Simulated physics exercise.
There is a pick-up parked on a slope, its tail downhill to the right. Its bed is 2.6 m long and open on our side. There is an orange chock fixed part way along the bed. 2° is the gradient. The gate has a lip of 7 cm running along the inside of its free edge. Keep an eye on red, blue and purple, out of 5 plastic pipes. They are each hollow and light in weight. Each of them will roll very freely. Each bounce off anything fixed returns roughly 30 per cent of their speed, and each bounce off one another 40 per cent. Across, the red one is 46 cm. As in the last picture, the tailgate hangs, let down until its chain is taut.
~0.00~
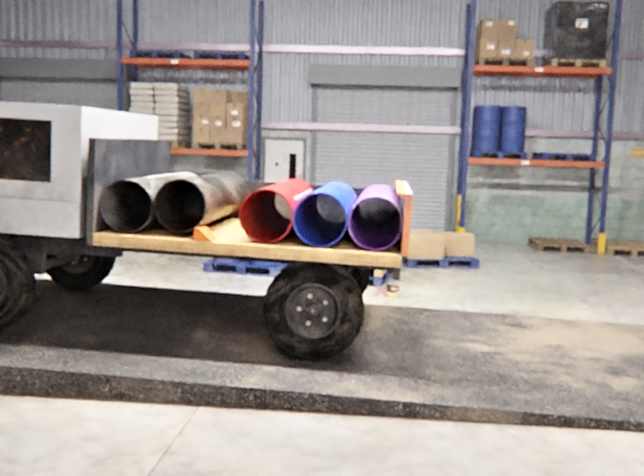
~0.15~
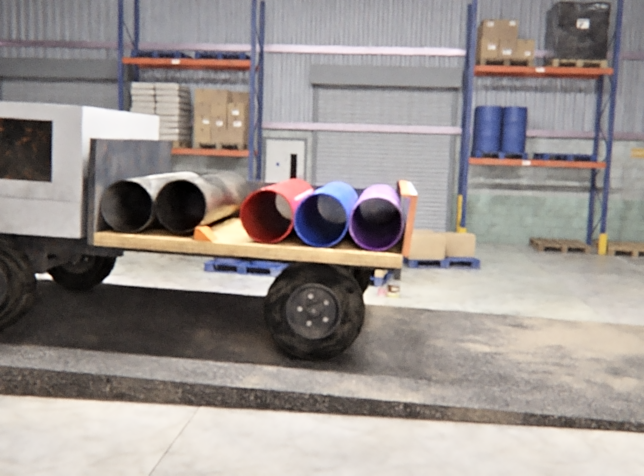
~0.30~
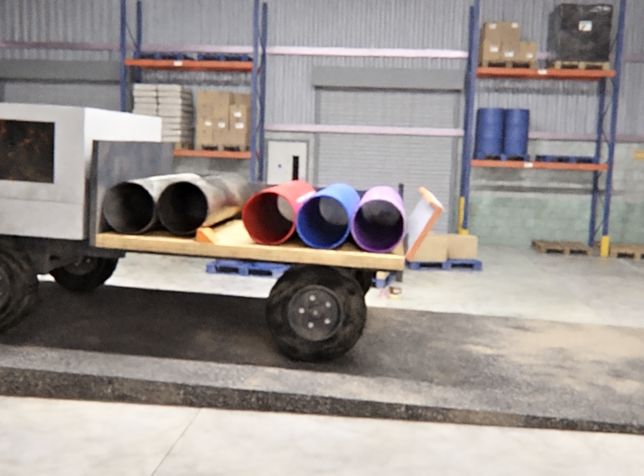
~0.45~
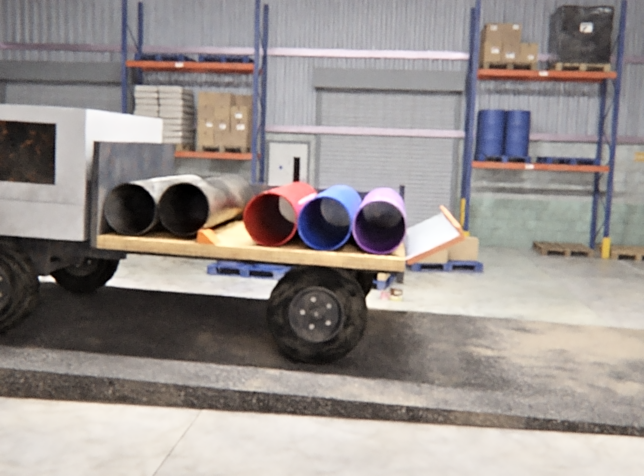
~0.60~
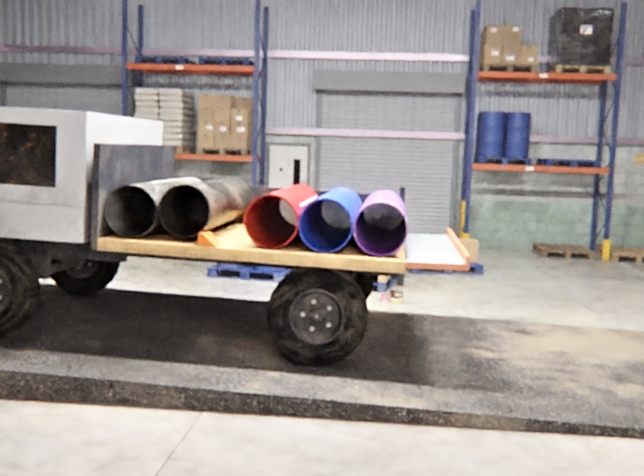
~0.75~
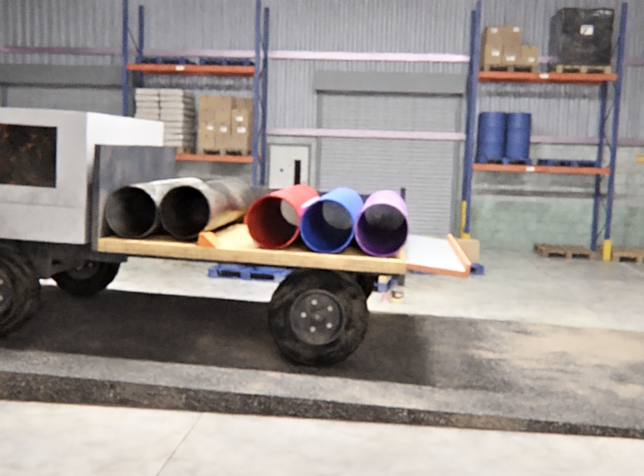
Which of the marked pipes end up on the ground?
Result: Red: Doesn't come off; blue: Doesn't come off; purple: Doesn't come off.
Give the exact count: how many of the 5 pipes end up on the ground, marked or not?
0 of them.
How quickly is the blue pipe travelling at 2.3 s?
Speed: Approx. 0.2 m/s.
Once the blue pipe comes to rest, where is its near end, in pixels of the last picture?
Near (393, 231).
By 2.3 s, red is on the bed, 95 cm short of the hinge, rolling right; blue is on the bed, 50 cm short of the hinge, rolling right; purple is on the bed, 5 cm short of the hinge, rolling right; 0 out so far.
Finally (4.3 s), red is on the bed, 60 cm short of the hinge; blue is on the bed, 15 cm short of the hinge; purple is on the gate, 35 cm past the hinge; 0 out so far.
